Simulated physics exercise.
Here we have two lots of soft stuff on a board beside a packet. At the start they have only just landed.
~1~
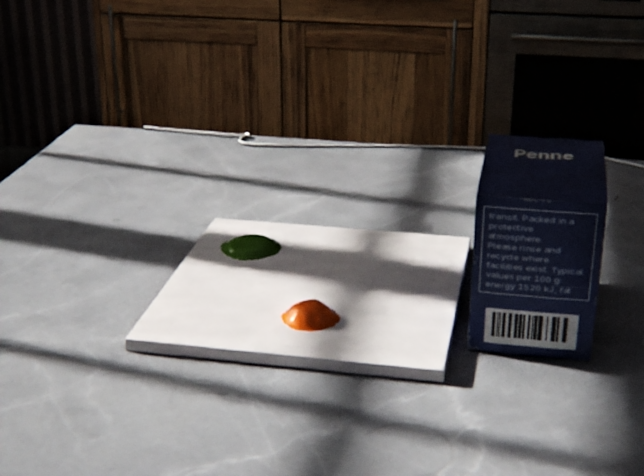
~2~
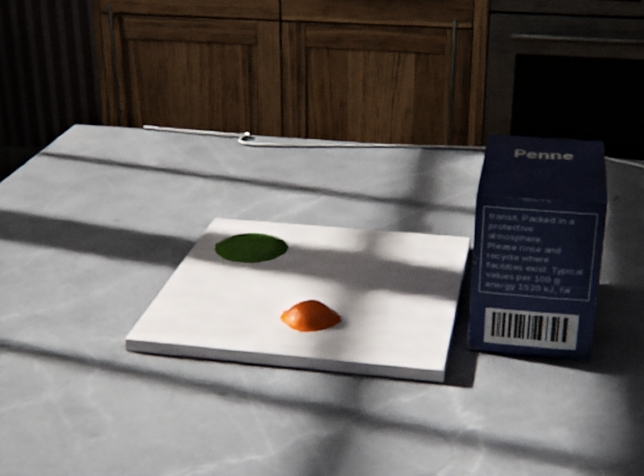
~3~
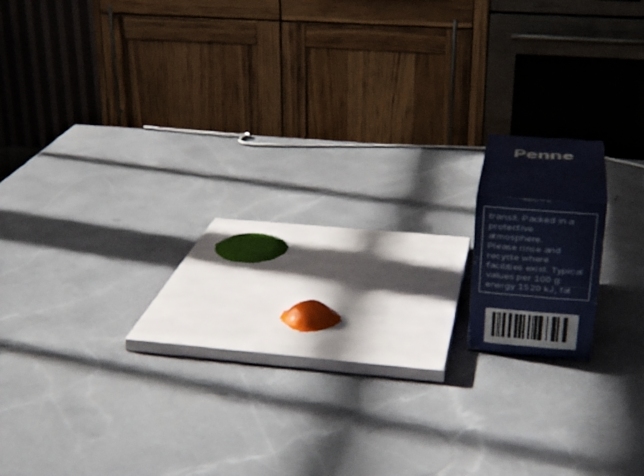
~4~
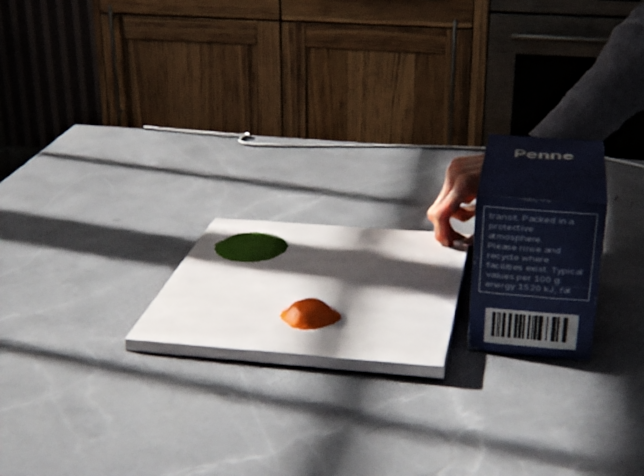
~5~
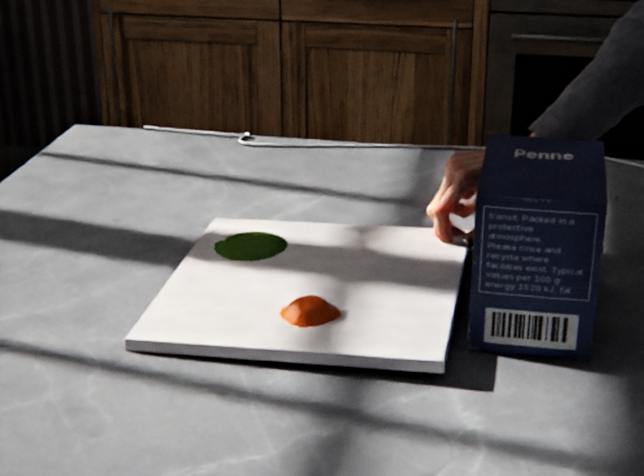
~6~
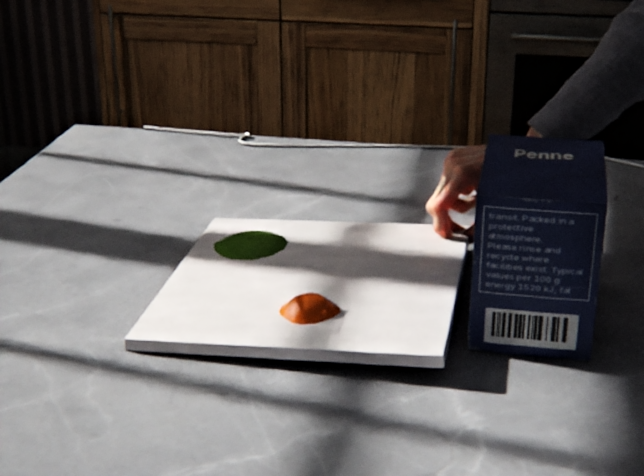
The clip opens on a white board beside a dark blue Penne box, holding an orange mound and a low green mound, which quickly spreads into a thin, flat patch. A hand then reaches in from the right behind the box, grips the board's end and raises it slightly.
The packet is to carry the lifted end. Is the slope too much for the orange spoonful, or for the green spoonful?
The orange spoonful stays on and the green spoonful runs off the low end.
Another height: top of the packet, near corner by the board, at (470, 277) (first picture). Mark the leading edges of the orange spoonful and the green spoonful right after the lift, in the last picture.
About (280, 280) and (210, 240).
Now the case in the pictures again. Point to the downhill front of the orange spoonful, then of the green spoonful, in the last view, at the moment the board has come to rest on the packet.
At (245, 240), and at (190, 242).
Shortly, slope about 36°; the orange spoonful has not moved; the green spoonful is dripping off the low end.
Then, the orange spoonful has not moved; the green spoonful is dripping off the low end.
At the finish, slope about 36°; the orange spoonful has not moved; the green spoonful is dripping off the low end.
